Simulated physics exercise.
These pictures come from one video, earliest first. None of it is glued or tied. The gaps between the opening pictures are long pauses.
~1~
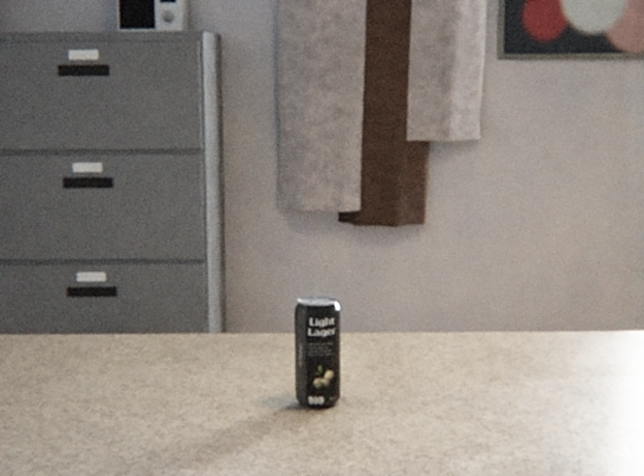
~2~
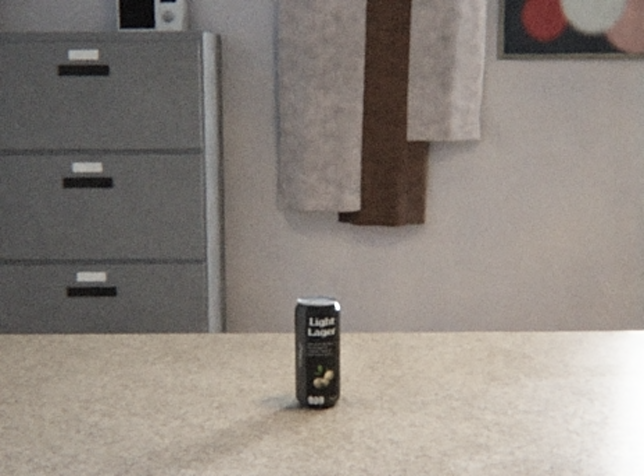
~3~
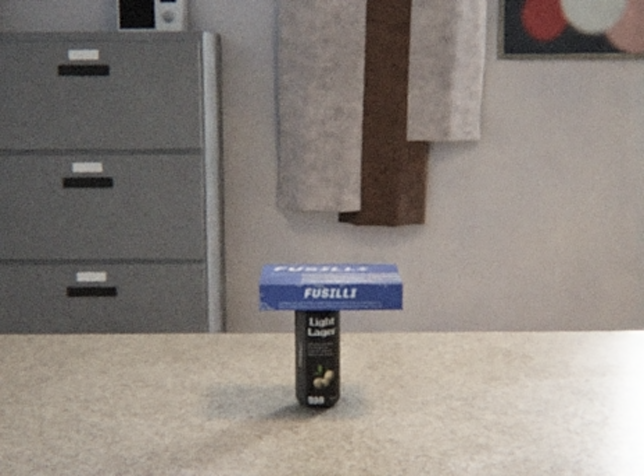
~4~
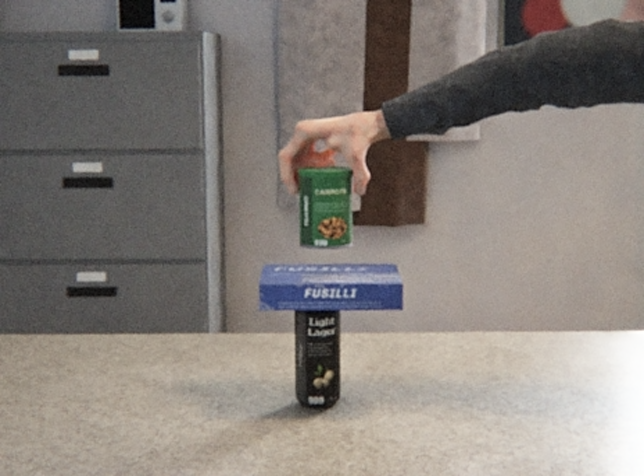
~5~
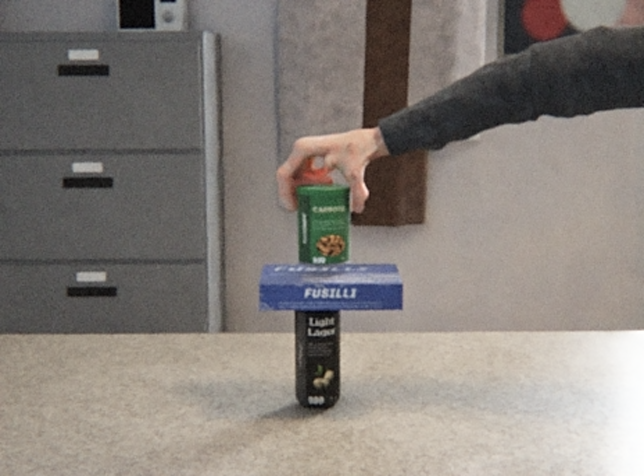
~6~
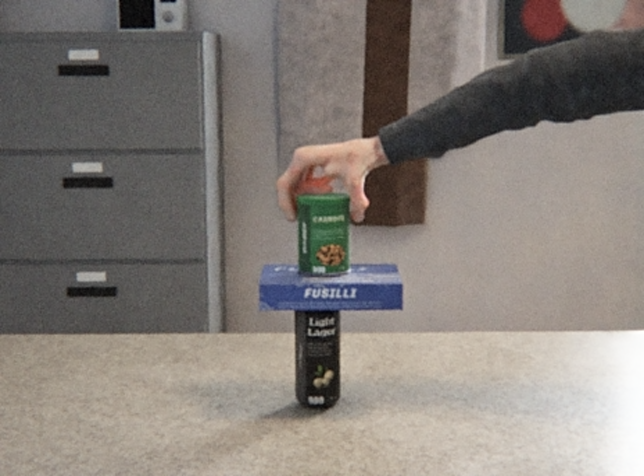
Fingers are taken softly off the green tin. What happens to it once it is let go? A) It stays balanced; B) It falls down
(A) It stays balanced.
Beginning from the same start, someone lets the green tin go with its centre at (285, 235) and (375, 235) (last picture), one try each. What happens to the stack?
Try one, the stack stays standing; try two, it collapses.
Then, 0.20 s on from there, no change.
Then, 0.40 s on from there, green tin resting near (324, 234).
In the end, all 3 unmoved. At the end, from the last picture's camera, green tin near (324, 234). The stack stays up.
